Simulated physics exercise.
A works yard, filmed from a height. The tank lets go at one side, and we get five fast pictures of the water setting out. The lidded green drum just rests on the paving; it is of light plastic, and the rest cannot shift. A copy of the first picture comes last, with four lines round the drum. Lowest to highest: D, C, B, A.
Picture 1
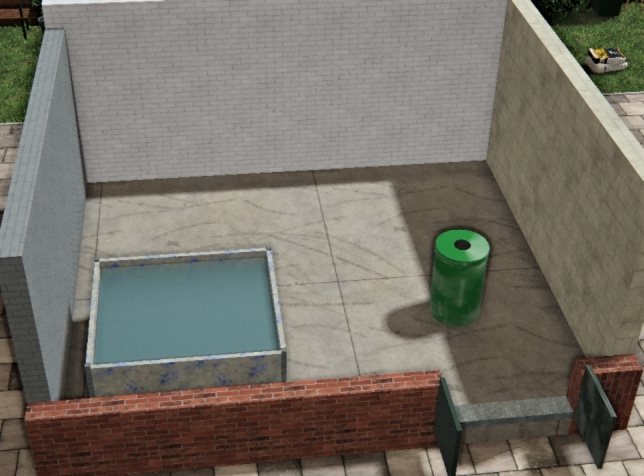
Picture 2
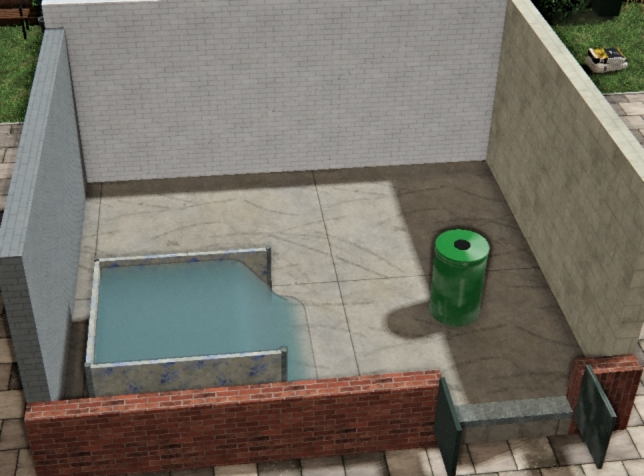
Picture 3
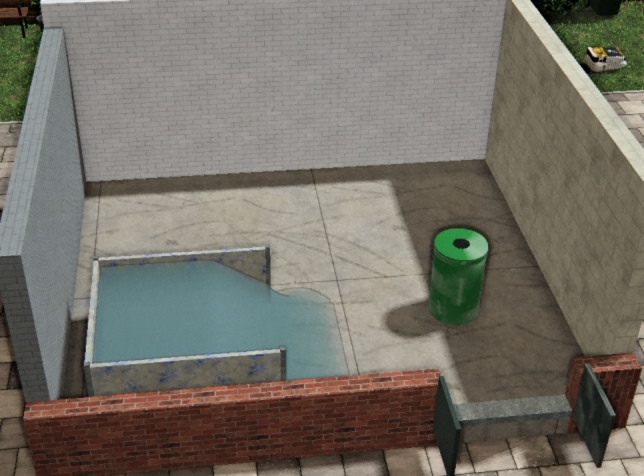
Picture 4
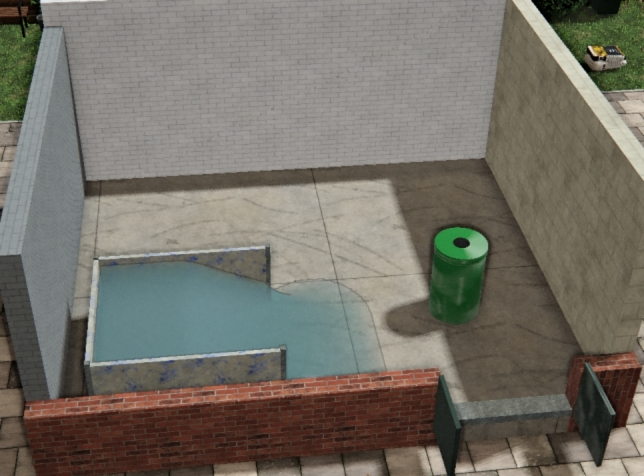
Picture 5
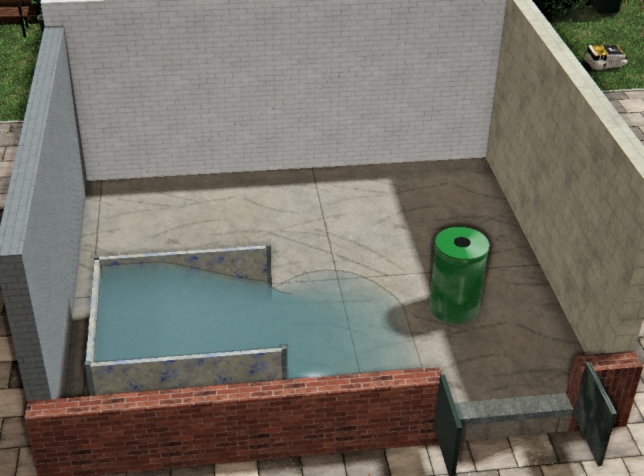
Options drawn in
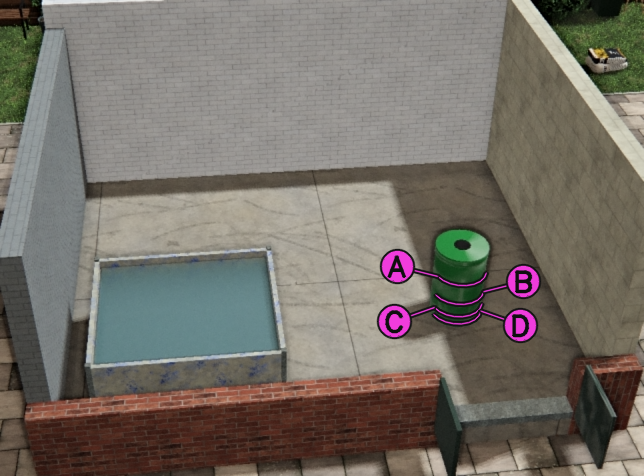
Water poured out of a full tank in a walled yard after its right side disappeared, spreading steadily rightward across the paved ground toward a green drum, which stayed still near the open gate.
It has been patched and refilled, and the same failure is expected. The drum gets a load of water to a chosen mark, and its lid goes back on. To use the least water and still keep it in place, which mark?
That is mark A.
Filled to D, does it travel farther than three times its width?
Yes, it does.
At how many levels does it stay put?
One of the four.
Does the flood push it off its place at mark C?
Yes, it does.
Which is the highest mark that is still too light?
That is mark B.
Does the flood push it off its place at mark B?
Yes.
On the marked copy, A at (466, 285); B at (464, 304); C at (462, 316); D at (461, 323); from the bottom up D, C, B, A.
With A, it does not move.
With B, it is pushed about half its own width away.
With C, it is pushed about 6 times its own width away.
With D, it is pushed about 8 times its own width away.
